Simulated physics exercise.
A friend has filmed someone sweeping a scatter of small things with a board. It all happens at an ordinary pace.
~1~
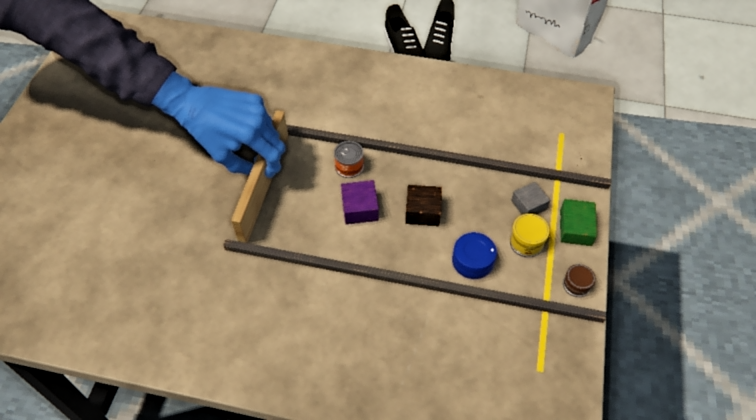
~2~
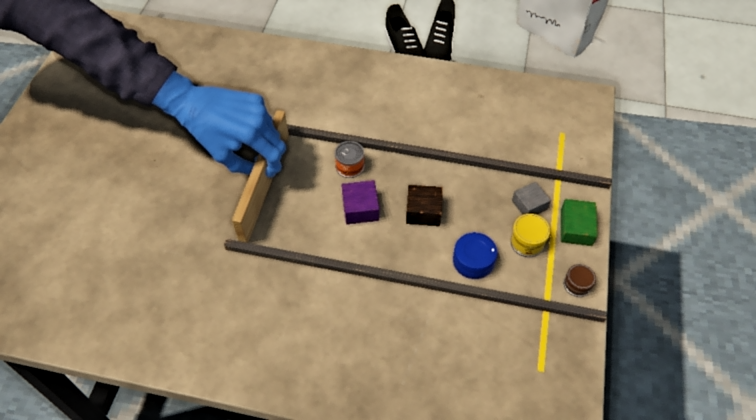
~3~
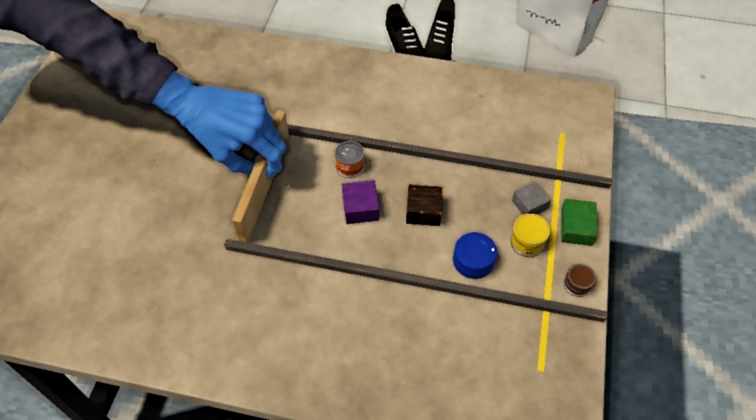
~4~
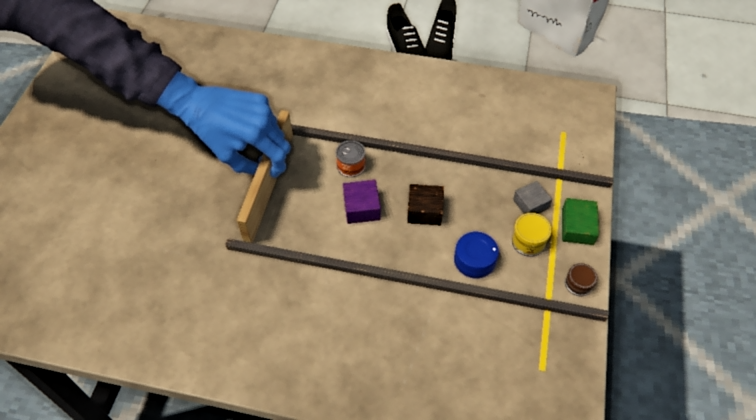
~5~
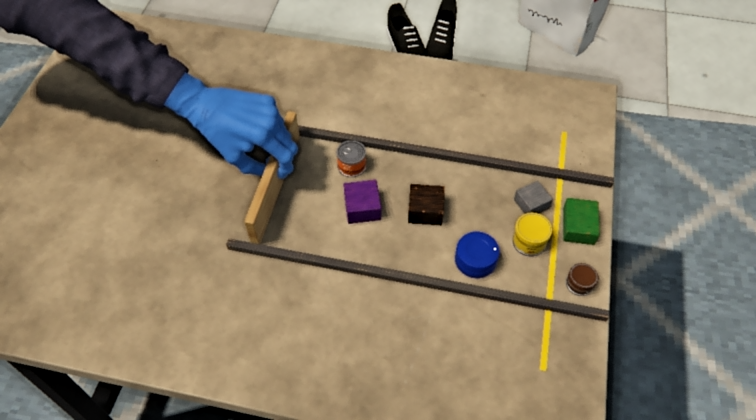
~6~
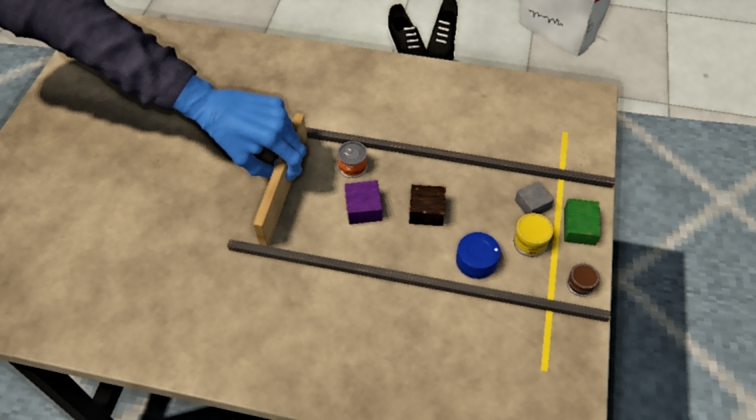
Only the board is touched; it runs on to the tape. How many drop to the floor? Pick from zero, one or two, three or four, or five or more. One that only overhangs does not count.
The number that fall off is one or two.
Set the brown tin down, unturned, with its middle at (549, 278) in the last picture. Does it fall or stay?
From there it holds on.
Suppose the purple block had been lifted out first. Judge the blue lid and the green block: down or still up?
The blue lid survives, the green block falls.
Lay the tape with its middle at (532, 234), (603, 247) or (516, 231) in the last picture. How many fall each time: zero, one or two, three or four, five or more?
For each place: Either one or two; five or more; zero.
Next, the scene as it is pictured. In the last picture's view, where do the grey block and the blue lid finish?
The grey block stops around (603, 211); the blue lid around (576, 279).
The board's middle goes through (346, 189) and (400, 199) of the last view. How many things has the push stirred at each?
2 and 3.
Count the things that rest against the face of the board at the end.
That makes 3.
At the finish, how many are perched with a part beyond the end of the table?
Overhanging: 3.
Soon after, none off yet; brown tin at rest near (583, 280); green block at rest near (582, 222); yellow pot at rest near (533, 235).
After that, none off yet; brown tin at rest near (583, 280); green block moving near (585, 221); yellow pot displaced about its own width near (558, 240).
In the end, the number that fall off is one or two; gone, yellow pot and green block.
